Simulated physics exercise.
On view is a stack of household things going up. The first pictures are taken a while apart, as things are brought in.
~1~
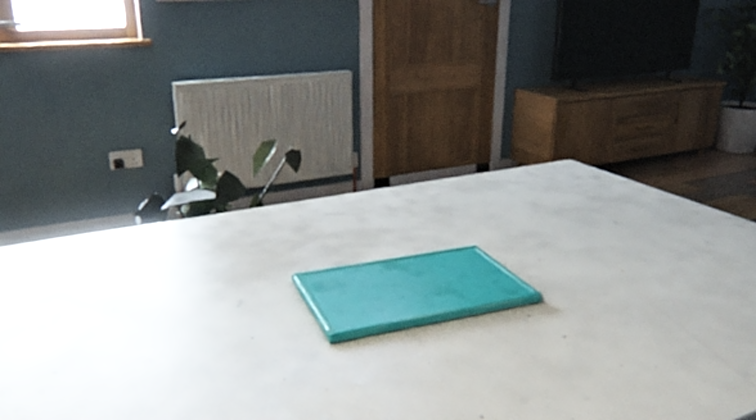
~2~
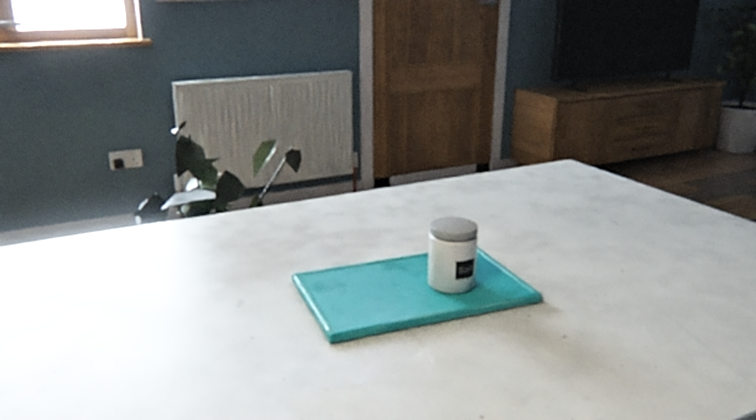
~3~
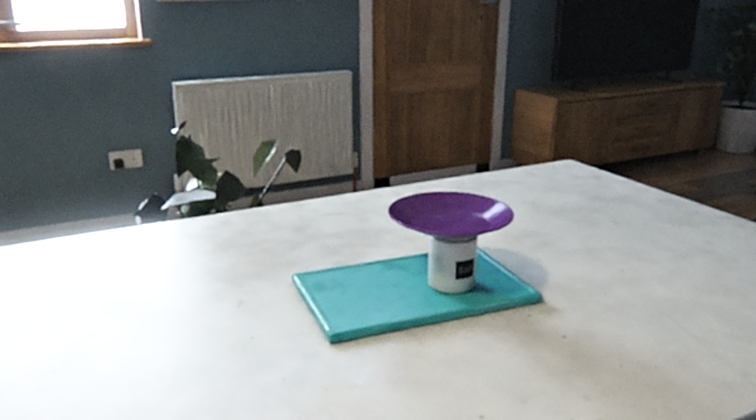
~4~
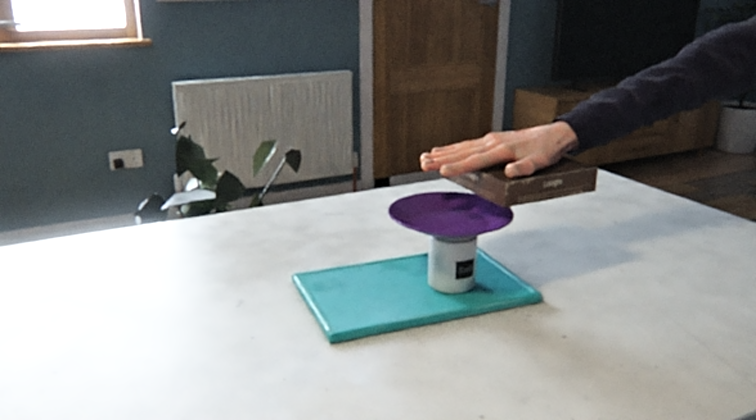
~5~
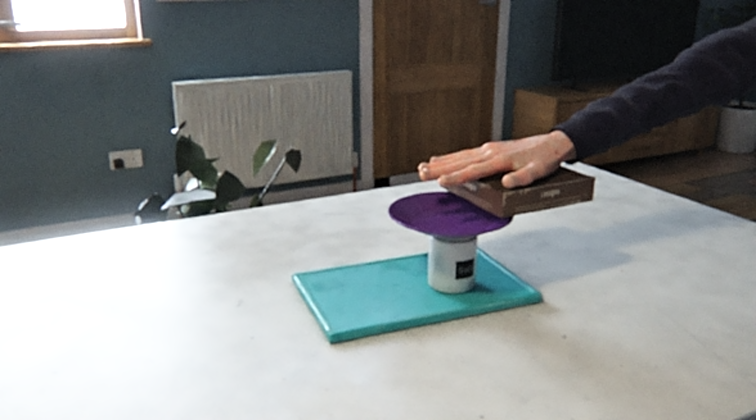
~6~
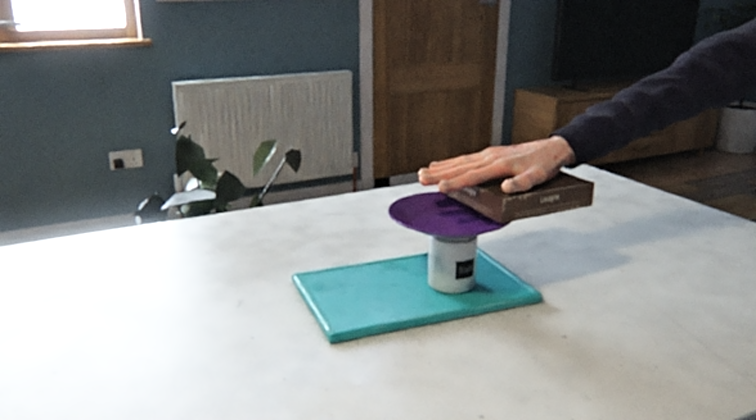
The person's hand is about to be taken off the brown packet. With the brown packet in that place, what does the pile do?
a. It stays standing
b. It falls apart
b.
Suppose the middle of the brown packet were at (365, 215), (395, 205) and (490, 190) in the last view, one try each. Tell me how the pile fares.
Topples over, topples over, stays standing.
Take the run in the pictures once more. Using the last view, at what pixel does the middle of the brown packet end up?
Look around (582, 255) in the final frame.
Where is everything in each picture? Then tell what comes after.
In the first picture, the last thing is not in view yet.
In the second picture, the last thing is not in view yet; turquoise tray (413, 288).
In the third picture, the last thing is not in view yet; white jar (453, 254).
In the fourth picture, on its way; brown packet (517, 173); purple plate (450, 218).
In the fifth picture, on its way; brown packet (514, 182); turquoise tray (413, 288).
In the sixth picture, set down, still held; brown packet (514, 187); white jar (453, 254).
Then, 0.30 s past the last view, brown packet now fallen.
Then, 0.50 s past the last view, things are still on the move.
Then, 0.60 s past the last view, as before.
Then, 1.40 s past the last view, nothing new.
Finally, fallen, brown packet; the other 3 still in place. Final places as the last picture's camera would see them, brown packet near (582, 255). The pile gives way.
